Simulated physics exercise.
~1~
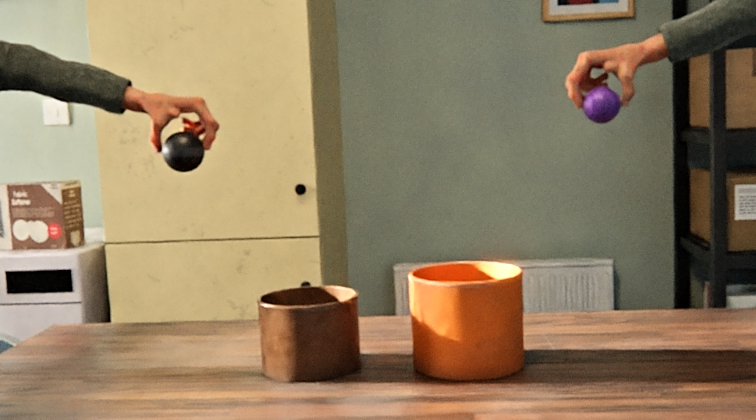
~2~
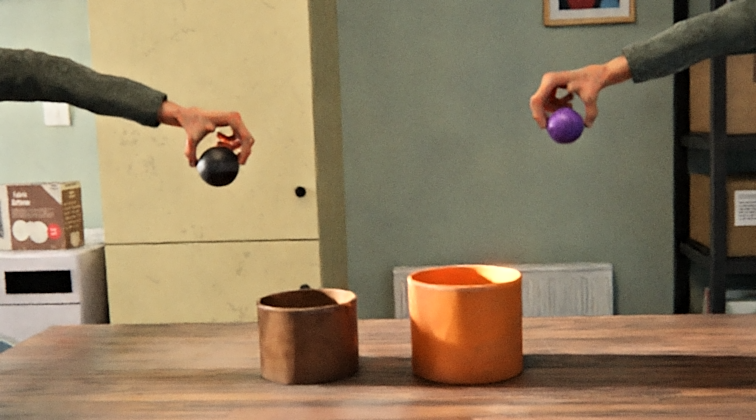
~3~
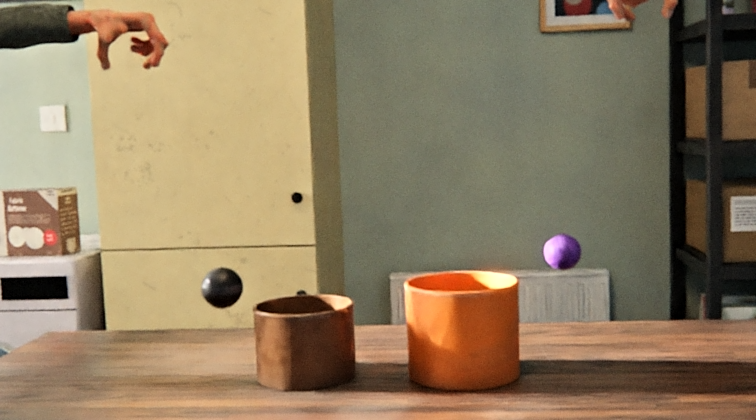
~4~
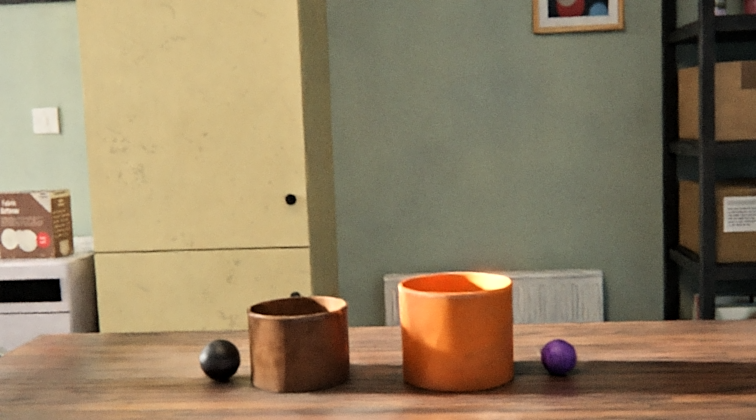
Two hands drop a black ball and a purple ball, which both miss the containers.
